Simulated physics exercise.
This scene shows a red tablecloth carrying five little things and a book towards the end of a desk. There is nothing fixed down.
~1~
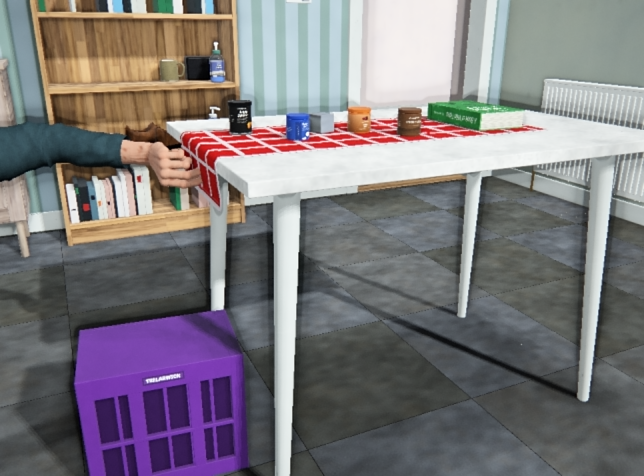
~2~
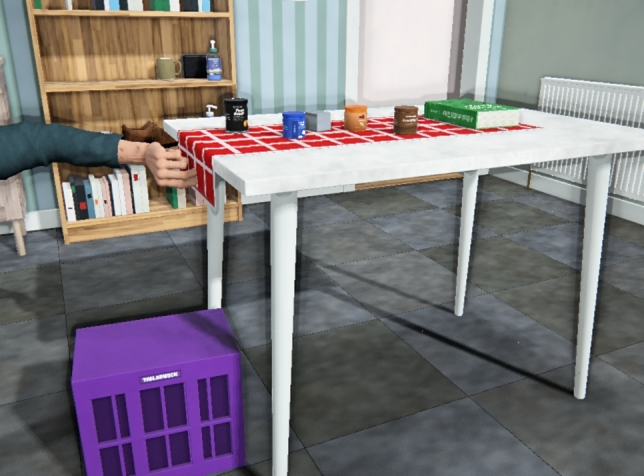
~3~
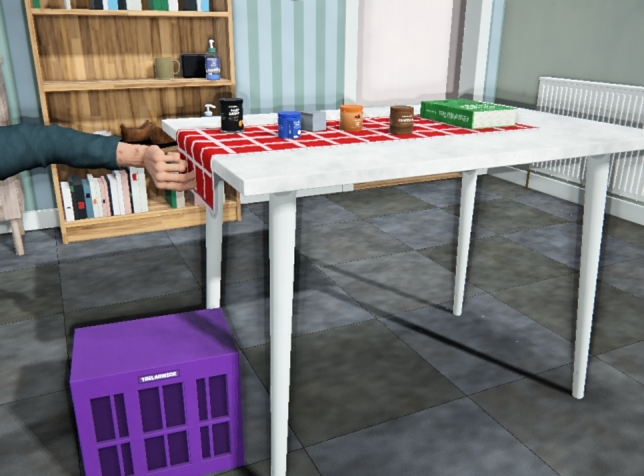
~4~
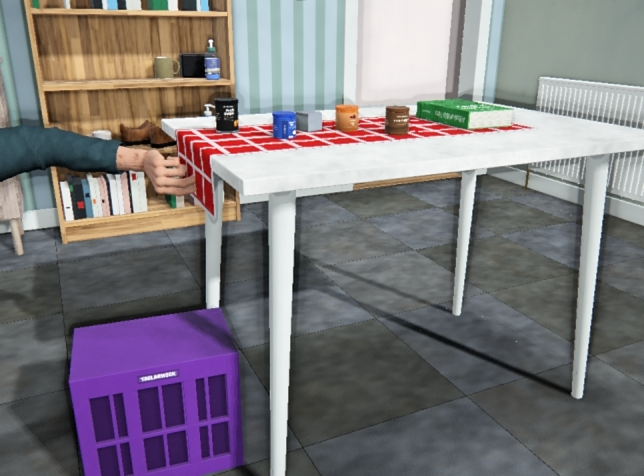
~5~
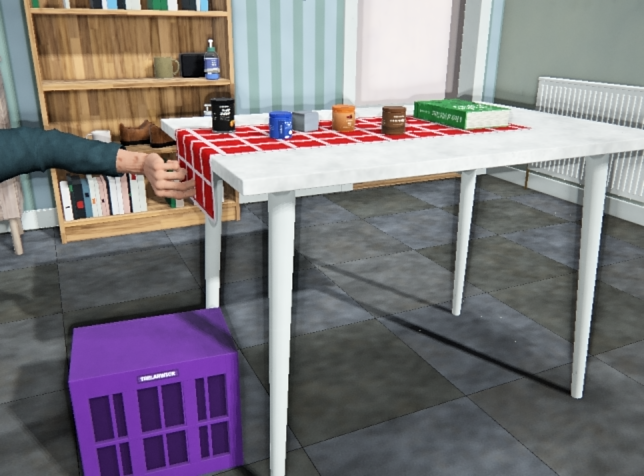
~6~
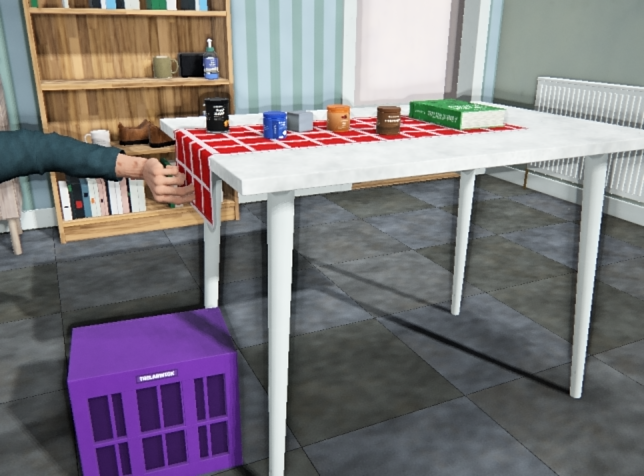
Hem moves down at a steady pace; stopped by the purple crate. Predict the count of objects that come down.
Count: Three.
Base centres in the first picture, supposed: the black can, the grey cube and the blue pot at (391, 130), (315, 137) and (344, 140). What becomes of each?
Outcome: Black can stays, grey cube falls away, blue pot falls away.
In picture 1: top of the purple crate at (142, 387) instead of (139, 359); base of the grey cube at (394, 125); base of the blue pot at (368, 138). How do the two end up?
The grey cube stays aboard; the blue pot is lost.
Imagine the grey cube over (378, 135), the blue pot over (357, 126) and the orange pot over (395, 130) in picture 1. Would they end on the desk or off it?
Grey cube: Still up. Blue pot: Still up. Orange pot: Still up.
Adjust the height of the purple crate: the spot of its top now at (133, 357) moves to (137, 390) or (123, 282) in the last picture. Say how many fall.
4 and 1.
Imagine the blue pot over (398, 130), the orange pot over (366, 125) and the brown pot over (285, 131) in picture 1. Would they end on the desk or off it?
Record - blue pot retained; orange pot retained; brown pot lost.
Early on, hem near (197, 288); black can and blue pot gone.
Midway, hem on the crate; black can, blue pot and grey cube gone.
Finally, hem on the crate; black can, blue pot and grey cube gone. It carries off three.
